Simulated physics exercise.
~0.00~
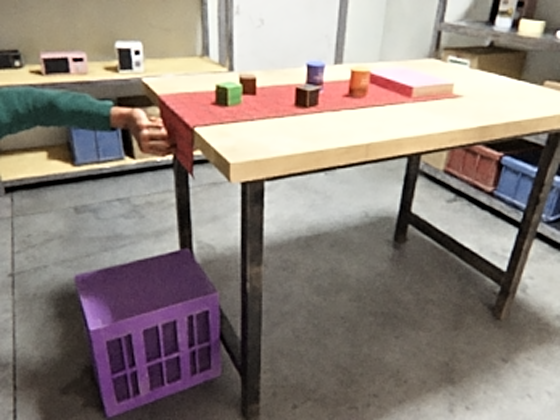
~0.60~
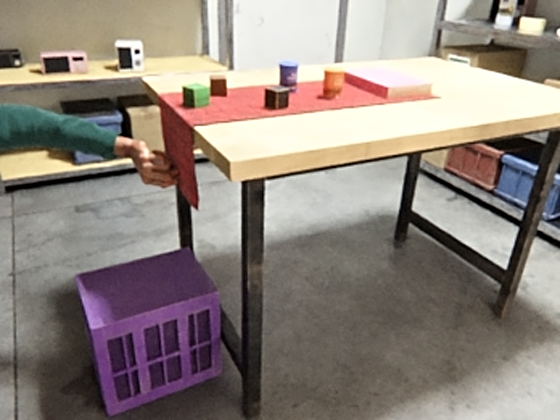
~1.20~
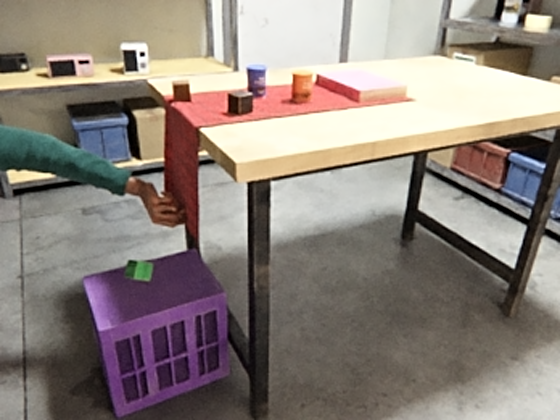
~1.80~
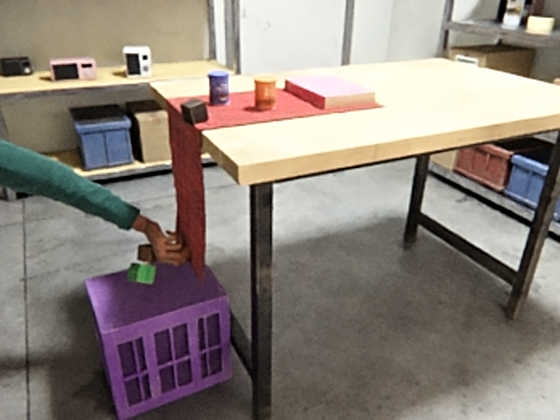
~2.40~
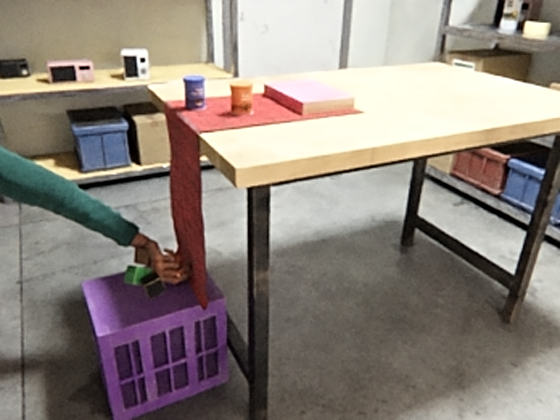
Hand pulling a red cloth down off a workbench, green, brown and black cubes dropping onto a purple crate, cans staying upright.
